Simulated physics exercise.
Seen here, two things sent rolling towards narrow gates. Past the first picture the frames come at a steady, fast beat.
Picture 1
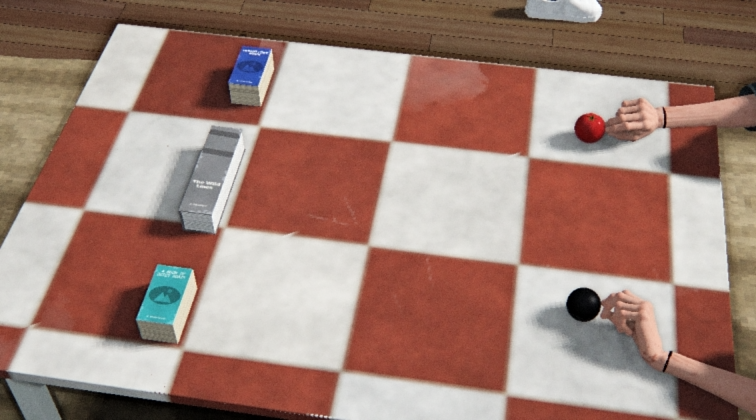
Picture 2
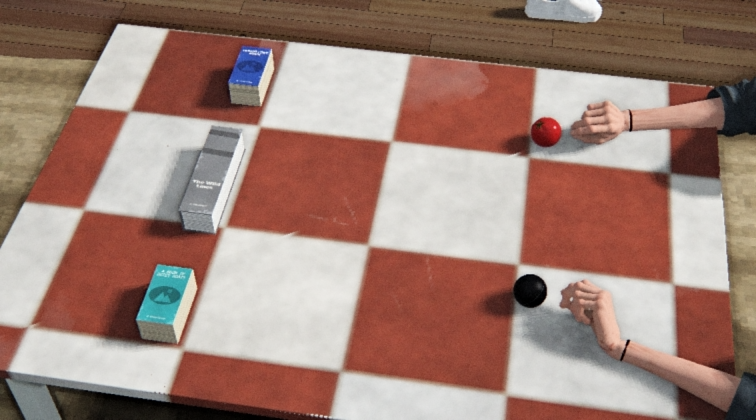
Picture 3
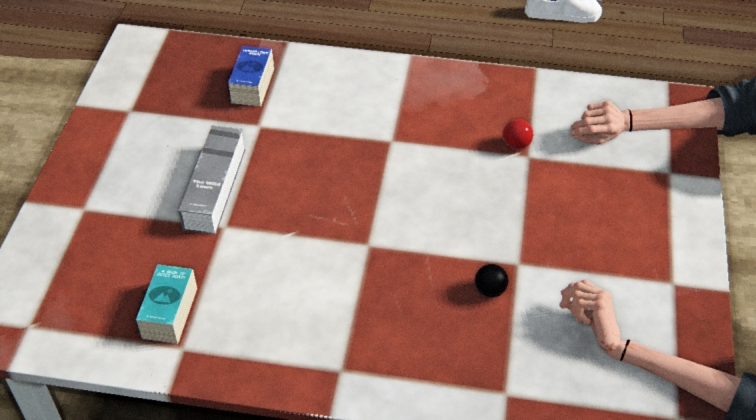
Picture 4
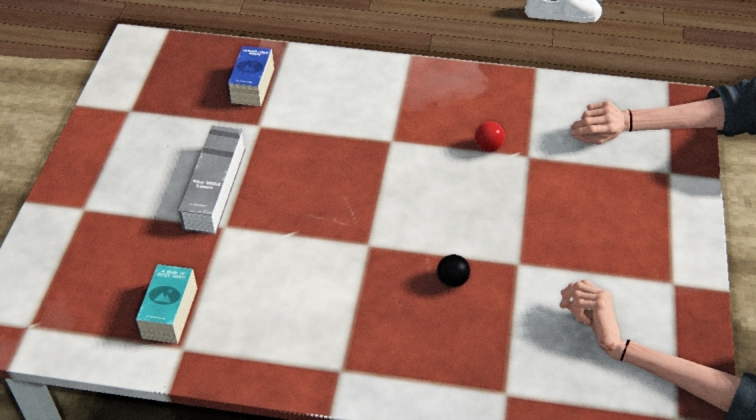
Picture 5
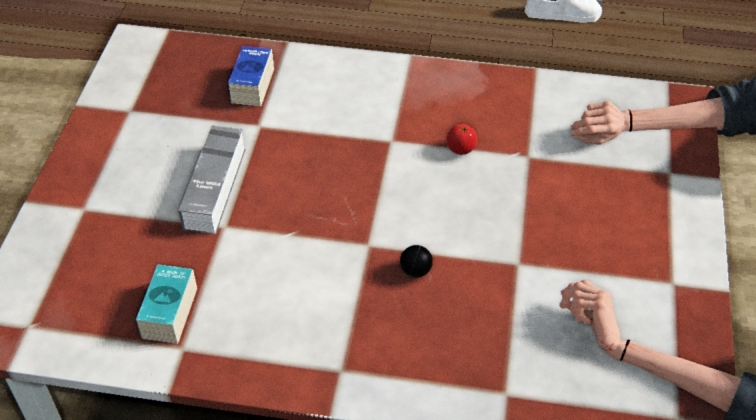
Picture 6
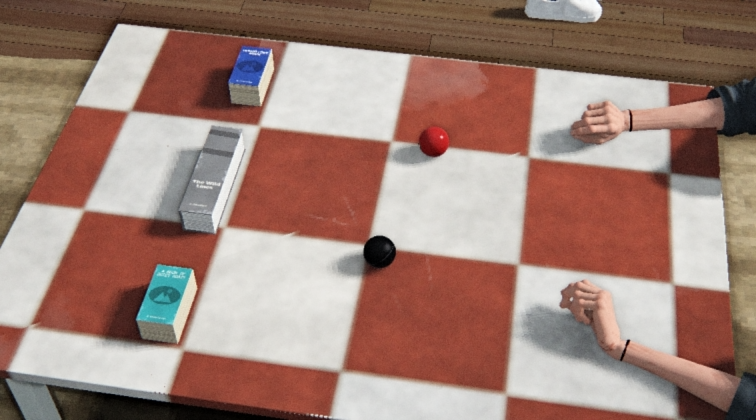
Two hands at the right let go of a red ball and a black ball, and both rolled leftward across a red-and-white checked table, towards the side where blue, grey and turquoise books stood.
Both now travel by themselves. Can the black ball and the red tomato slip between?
In the end the black ball hits a block and the red tomato hits a block.
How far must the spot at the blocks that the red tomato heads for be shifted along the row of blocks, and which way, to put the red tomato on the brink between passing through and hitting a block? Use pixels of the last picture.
About 28 pixels up.
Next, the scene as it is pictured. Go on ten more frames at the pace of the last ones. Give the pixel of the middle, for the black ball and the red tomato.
First (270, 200), then (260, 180).
Then, 0.34 s after the last picture, black ball coming back near (248, 211); red tomato heading on near (274, 156).
By the end, the black ball is stopped; the red tomato is stopped, near (270, 179).
